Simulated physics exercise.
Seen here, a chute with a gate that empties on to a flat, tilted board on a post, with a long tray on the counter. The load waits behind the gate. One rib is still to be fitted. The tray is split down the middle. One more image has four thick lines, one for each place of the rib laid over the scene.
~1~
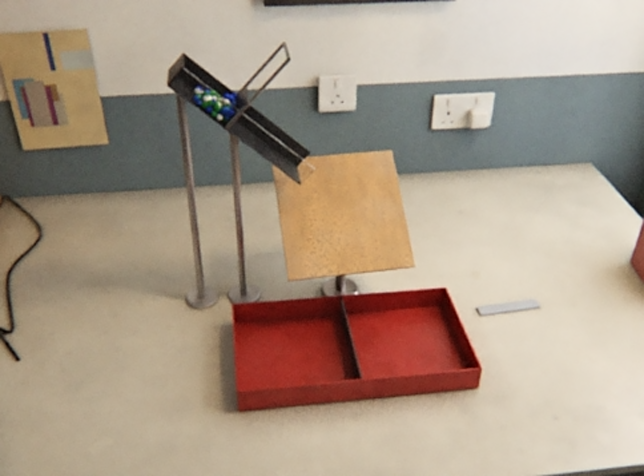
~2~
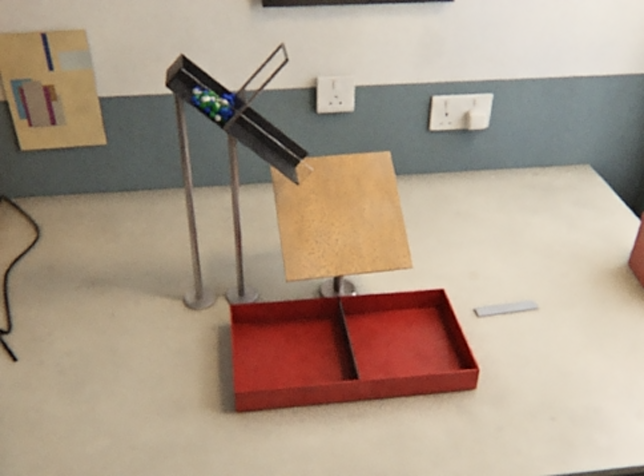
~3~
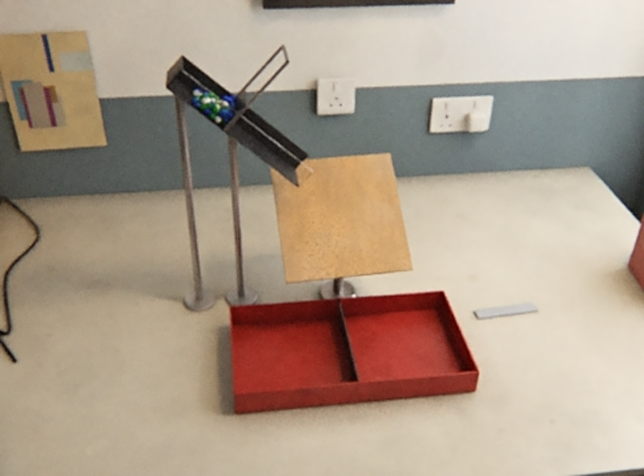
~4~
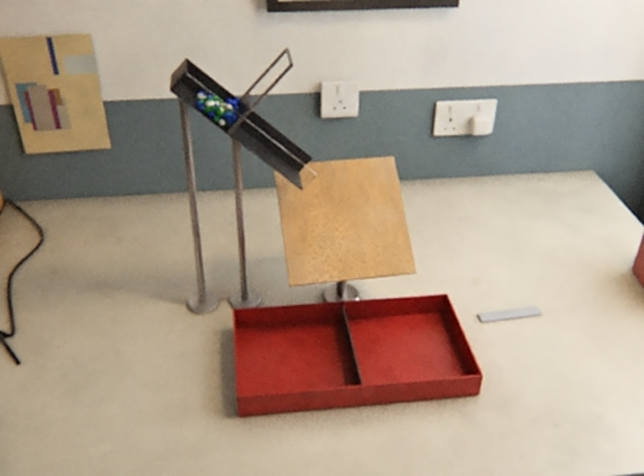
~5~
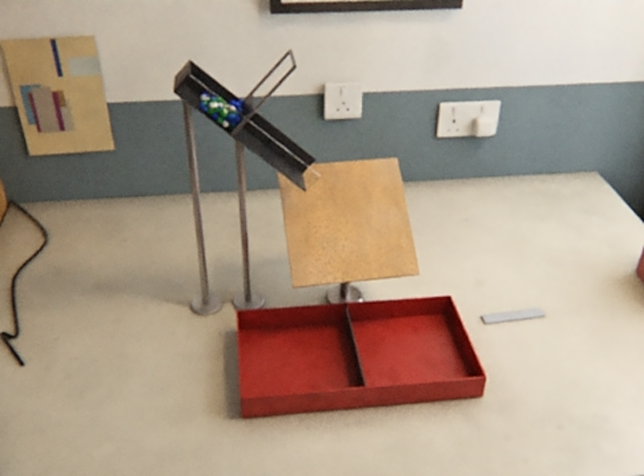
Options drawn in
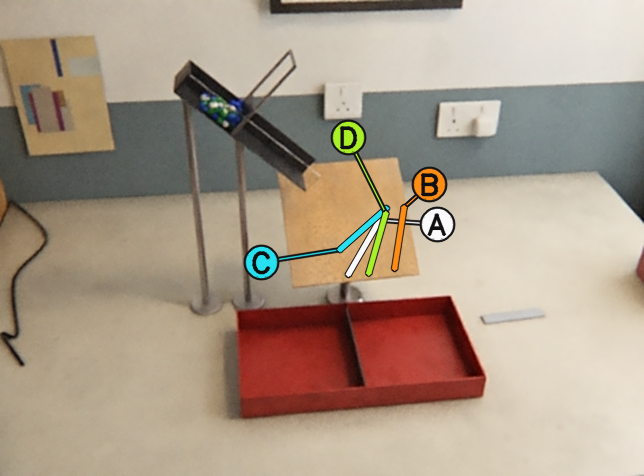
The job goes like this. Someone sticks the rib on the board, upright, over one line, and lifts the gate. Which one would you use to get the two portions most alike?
Best: D.
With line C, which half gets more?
Left.
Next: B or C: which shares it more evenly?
It is C.
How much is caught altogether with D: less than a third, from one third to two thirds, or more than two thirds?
It is more than two thirds.
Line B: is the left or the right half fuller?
The right half.
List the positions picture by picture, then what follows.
The first picture shows load behind the gate near (218, 103), round plastic beads; lip of the chute near (298, 176), sloping fairly steeply.
The second picture shows middle of the board near (341, 213), tilted fairly steeply; middle of its low edge near (351, 274); of its high edge near (331, 156).
The third picture shows front corners of the tray near (235, 394) and (479, 372); front end of its middle wall near (359, 383); gate still shut near (243, 100).
The fourth picture shows middle of the load near (221, 108); lip near (300, 181).
The fifth picture shows middle of the load near (224, 109); lip near (304, 182).
On the marked copy, line A from (379, 220) to (348, 274); line B from (404, 207) to (394, 268); line C from (386, 208) to (339, 249); line D from (385, 213) to (368, 273).
If A is chosen, of what is caught, the bulk in the left half, close to a quarter in the right.
If B is chosen, of what is caught, none at all in the left half, the whole lot in the right.
If C is chosen, of what is caught, the bulk in the left half, close to a quarter in the right.
If D is chosen, of what is caught, close to half in the left half, close to half in the right.
